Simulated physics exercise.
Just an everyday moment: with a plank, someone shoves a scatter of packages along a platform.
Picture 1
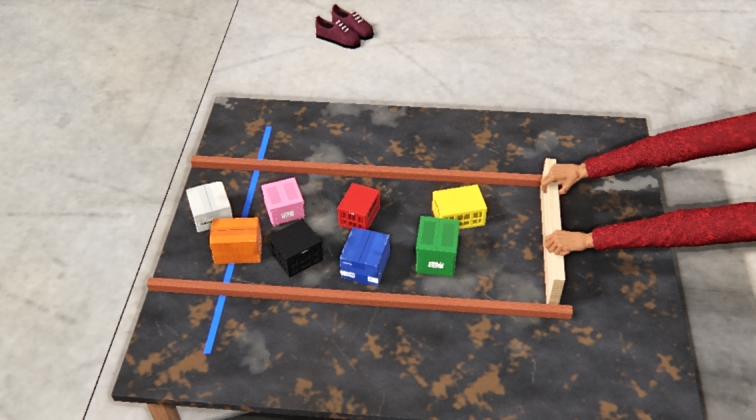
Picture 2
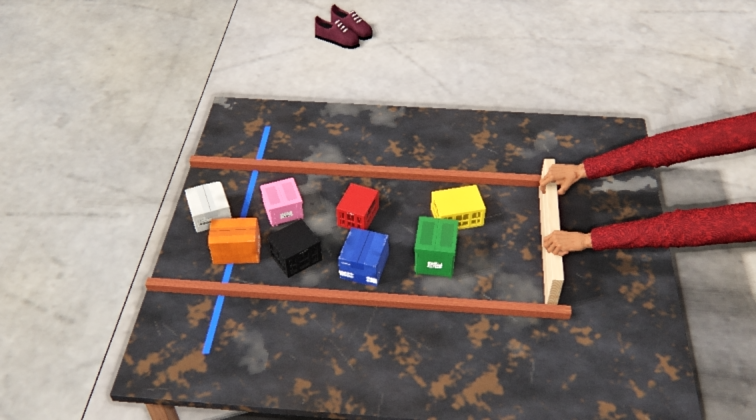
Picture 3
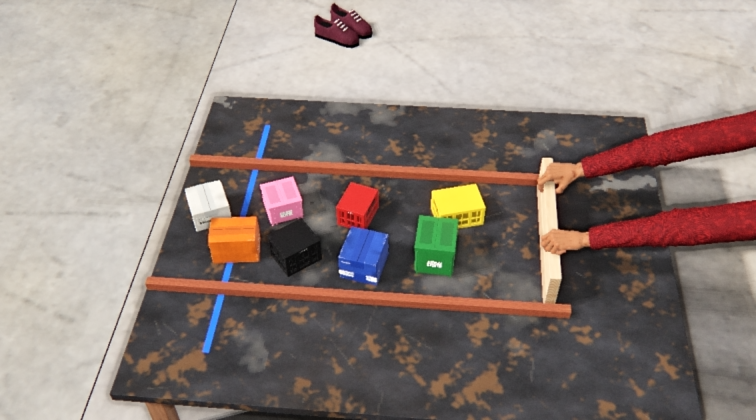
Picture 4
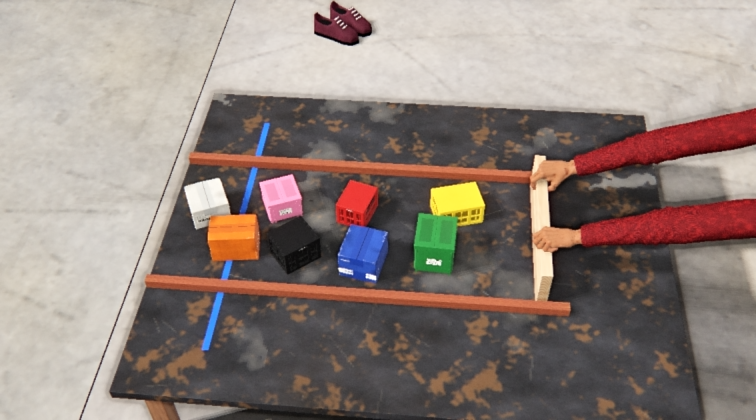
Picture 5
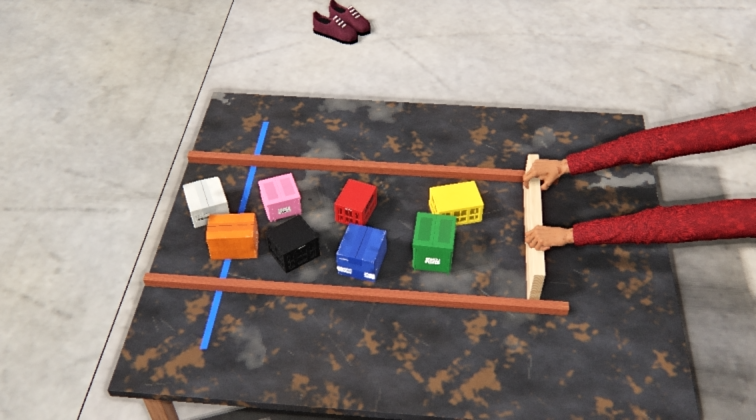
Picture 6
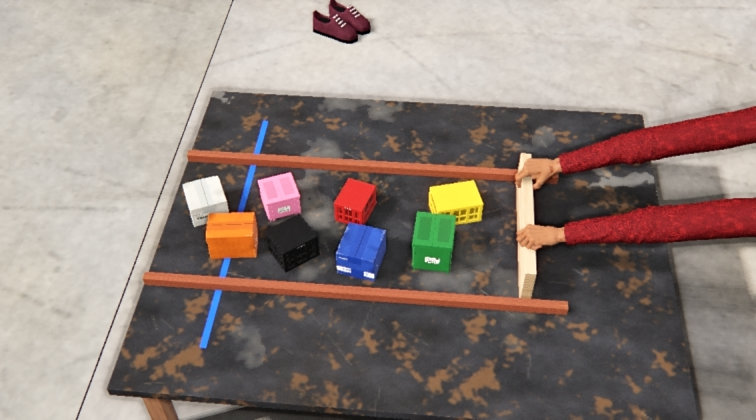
A pale wooden plank, gripped by two hands in red sleeves, slides slowly a short way left along a dark, rust-blotched tabletop seen from above, between two reddish-brown rails. White, orange, pink, black, red, blue, green and yellow boxes and crates lie scattered left to right, with blue tape at left and maroon shoes beyond. The plank nears the yellow crate, the packages stay put, and the view drifts very slightly.
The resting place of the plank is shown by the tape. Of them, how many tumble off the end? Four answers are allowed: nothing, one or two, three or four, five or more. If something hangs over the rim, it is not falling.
The ones going over the edge come to either three or four, I'd say.
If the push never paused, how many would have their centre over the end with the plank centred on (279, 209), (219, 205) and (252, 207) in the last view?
Middles past end - pos 1: 2, pos 2: 6, pos 3: 4.
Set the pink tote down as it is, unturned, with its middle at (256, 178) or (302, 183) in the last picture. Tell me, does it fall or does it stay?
First place: It is not lost; second place: It is not lost.
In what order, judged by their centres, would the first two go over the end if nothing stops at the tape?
Orange box, then white parcel.
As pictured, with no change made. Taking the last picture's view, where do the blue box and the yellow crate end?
The blue box at (170, 242), the yellow crate at (223, 185).
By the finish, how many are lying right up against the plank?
Contact count: 2.
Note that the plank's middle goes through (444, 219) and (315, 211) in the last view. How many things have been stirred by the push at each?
2 by the first point, 8 by the second.
A little later, none off yet; white parcel at rest near (206, 201); orange box at rest near (233, 236); pink tote at rest near (280, 197).
Next, none off yet; white parcel at rest near (206, 201); orange box shifted a little near (206, 232); pink tote shifted a little near (271, 196).
Later still, none off yet; white parcel shifted about its own width near (168, 201); orange box shifted well along near (149, 227); pink tote shifted well along near (203, 194).
When it is over, the number that fall off is three or four; down, black crate, pink tote, orange box and white parcel.
